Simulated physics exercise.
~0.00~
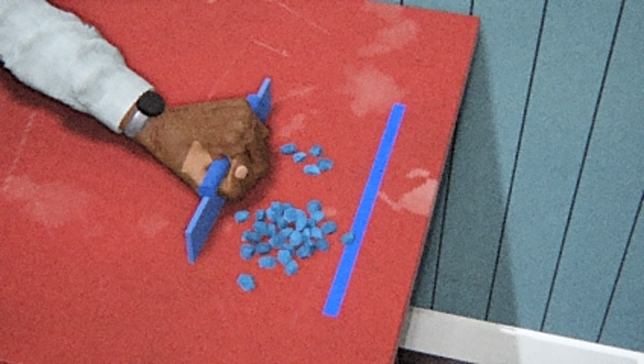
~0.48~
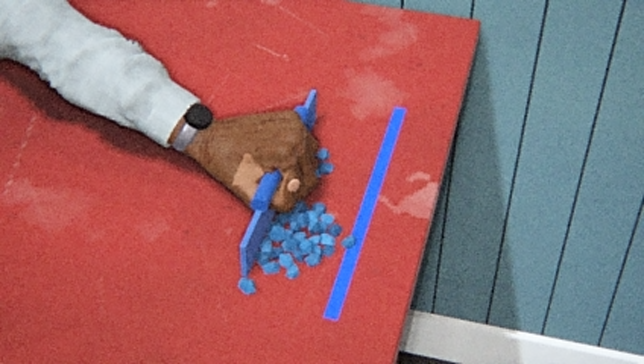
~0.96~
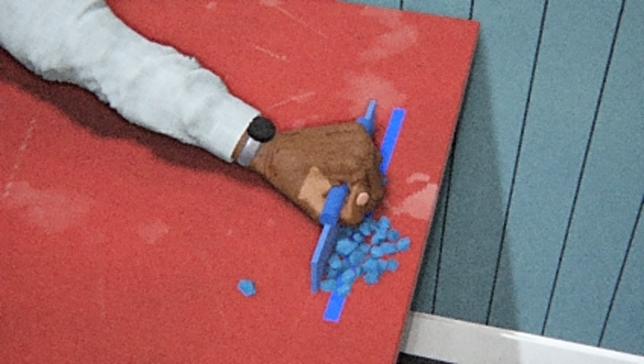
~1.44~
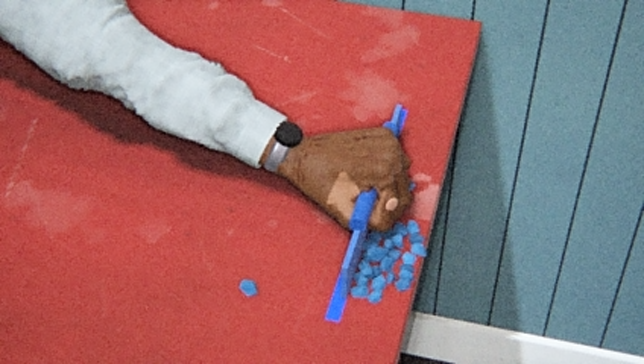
In the video, a hand holding a blue scraper pushes loose blue pieces rightward across a red tabletop toward its edge, leaving one piece behind. The scraper ends at the blue tape line, with the main pile beyond it, crowded at the table's edge.
